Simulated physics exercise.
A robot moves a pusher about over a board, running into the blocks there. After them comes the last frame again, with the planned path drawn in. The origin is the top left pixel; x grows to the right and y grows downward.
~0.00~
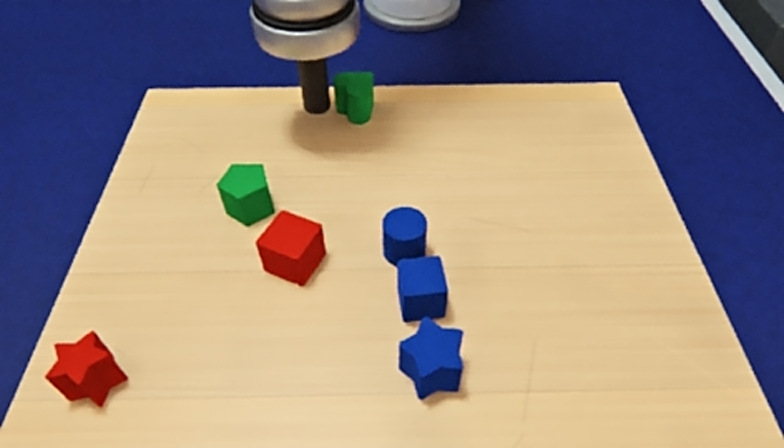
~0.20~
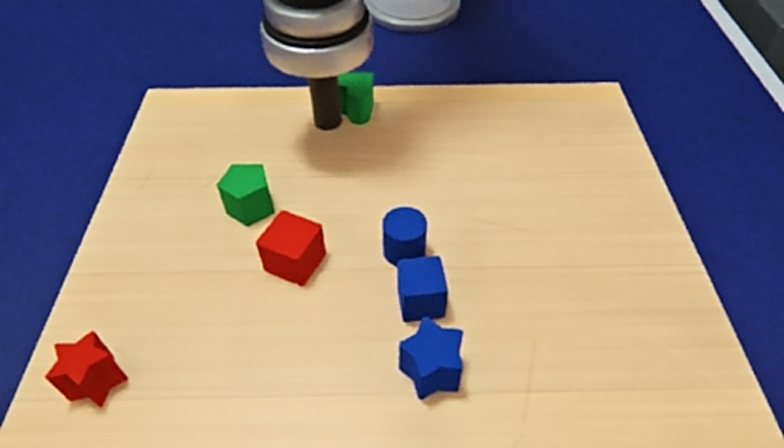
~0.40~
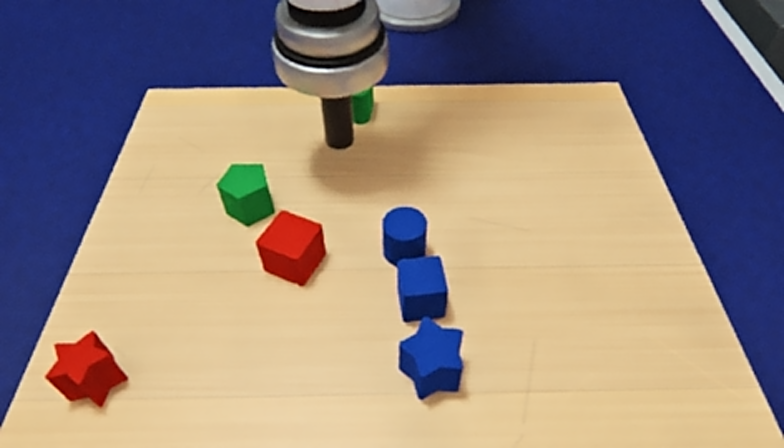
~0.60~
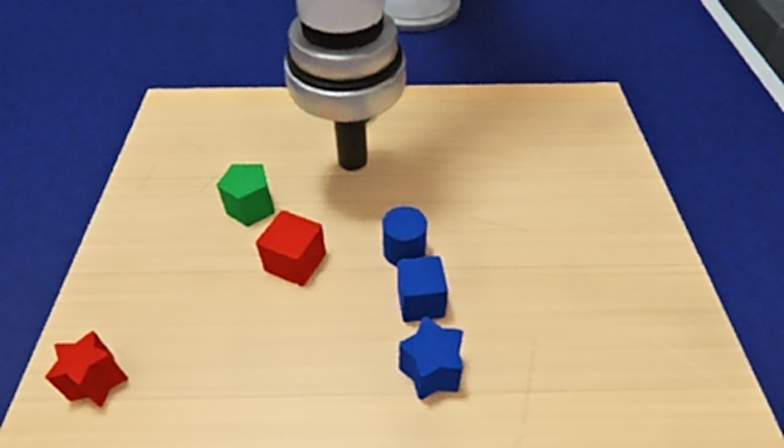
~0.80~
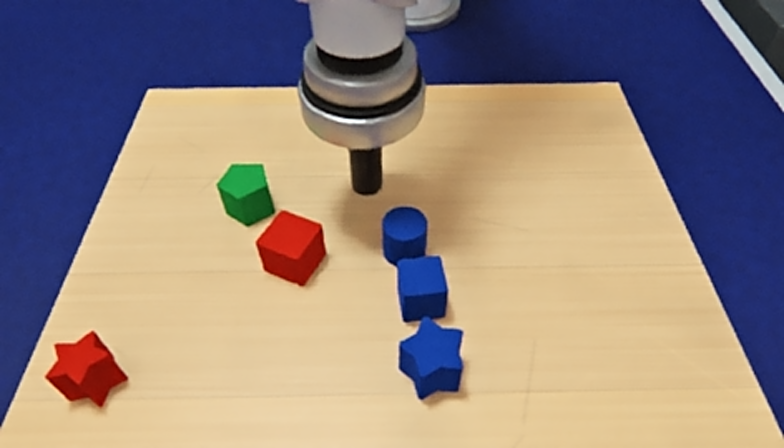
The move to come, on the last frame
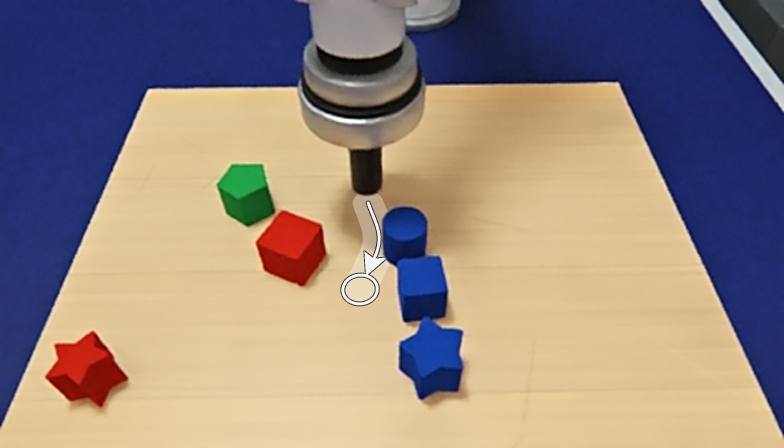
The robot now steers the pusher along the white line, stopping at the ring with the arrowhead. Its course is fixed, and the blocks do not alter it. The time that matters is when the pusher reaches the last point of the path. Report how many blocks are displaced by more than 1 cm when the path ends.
Answer: 1.
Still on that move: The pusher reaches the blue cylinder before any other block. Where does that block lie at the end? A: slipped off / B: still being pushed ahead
A
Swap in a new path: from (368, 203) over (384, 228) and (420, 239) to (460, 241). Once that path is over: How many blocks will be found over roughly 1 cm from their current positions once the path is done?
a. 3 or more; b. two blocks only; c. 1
I choose c.
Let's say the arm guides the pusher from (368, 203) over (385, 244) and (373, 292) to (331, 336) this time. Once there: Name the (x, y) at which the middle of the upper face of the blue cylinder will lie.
Its top centre is at about (424, 244).
Drawn move, from (368, 203) by way of (378, 229) and (374, 258) to (360, 289).
What follows on the original path. One third of the way, pusher (377, 212); nothing pushed yet.
Two thirds of the way, pusher (373, 242); blue cylinder (413, 236).
At the end, pusher (359, 273); blue cylinder (413, 236); blue square still.
